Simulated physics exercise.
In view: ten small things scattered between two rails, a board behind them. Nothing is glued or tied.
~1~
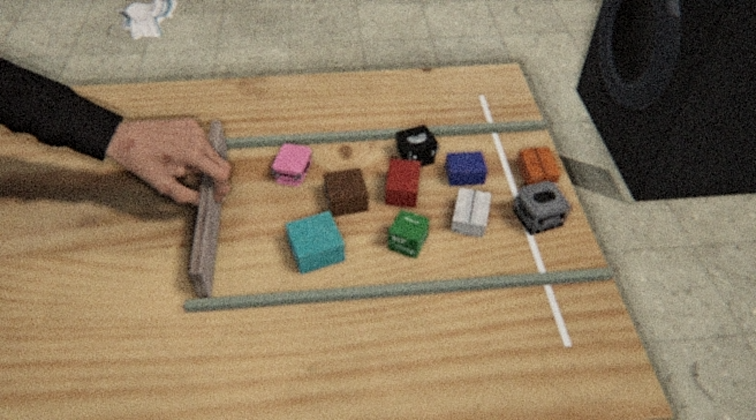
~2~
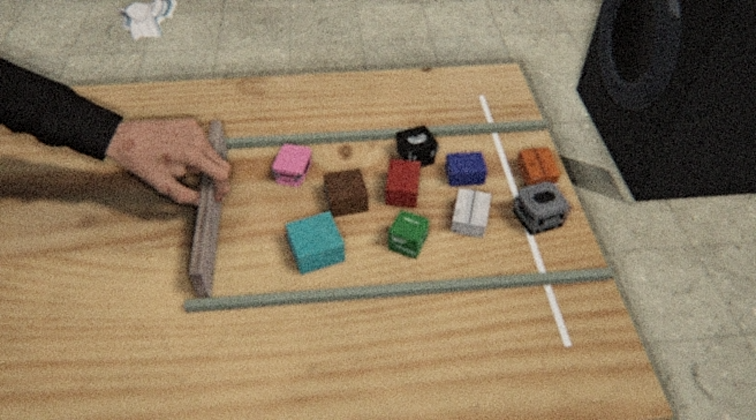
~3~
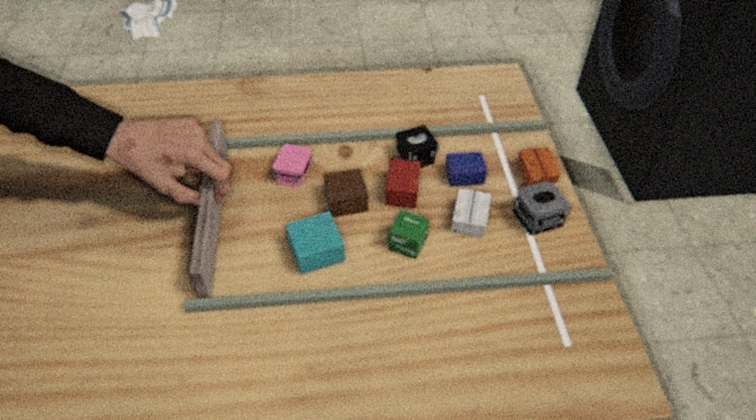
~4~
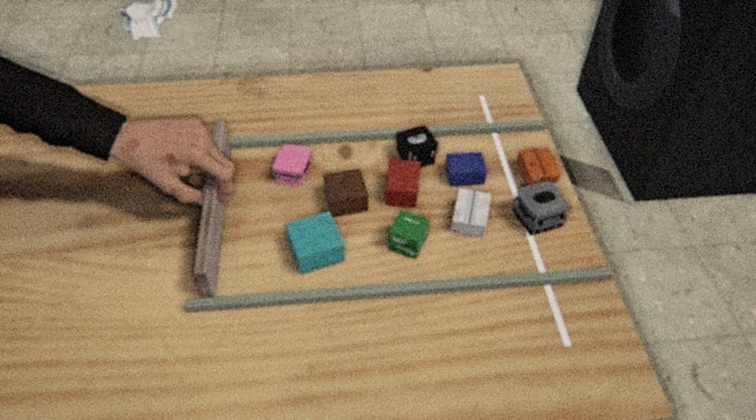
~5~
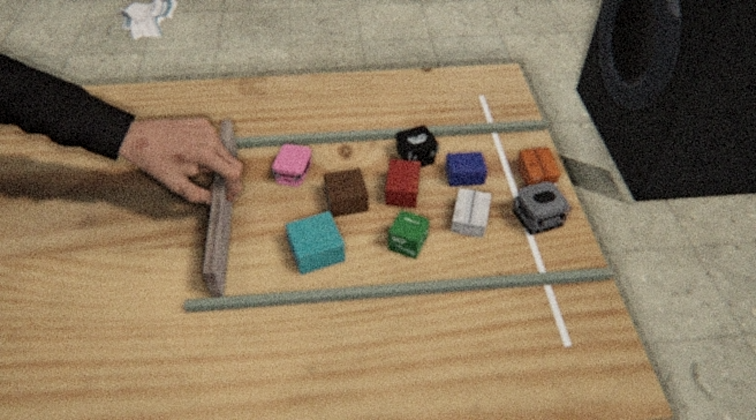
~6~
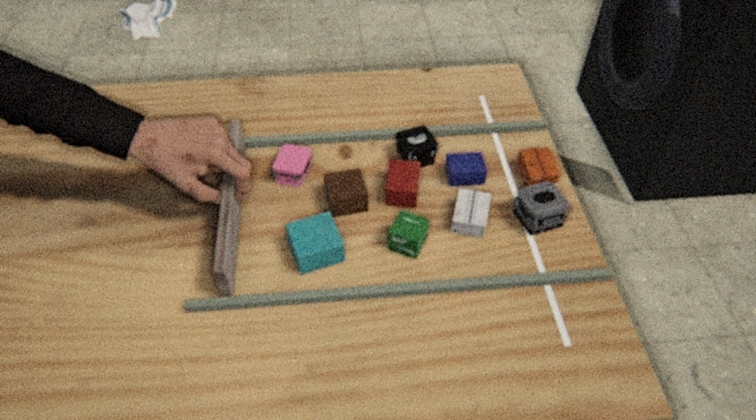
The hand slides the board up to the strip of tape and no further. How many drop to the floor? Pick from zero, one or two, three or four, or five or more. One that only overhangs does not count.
The number that fall off is three or four.
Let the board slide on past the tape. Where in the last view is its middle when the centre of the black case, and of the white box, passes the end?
Near (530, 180) and (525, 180).
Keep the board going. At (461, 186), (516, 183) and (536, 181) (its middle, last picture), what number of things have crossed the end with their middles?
Place by place, 1, 3 and 7.
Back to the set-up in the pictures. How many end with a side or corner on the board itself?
In contact: 3.
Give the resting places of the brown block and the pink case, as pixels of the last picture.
About (534, 181), and the other about (517, 150).
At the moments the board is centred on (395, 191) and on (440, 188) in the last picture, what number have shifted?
At the one place 8, at the other 10.
A little later, none off yet; orange box at rest near (538, 169); grey case at rest near (541, 208); blue block at rest near (466, 169).
When it is over, the number that fall off is three or four; down, blue block, grey case and orange box.
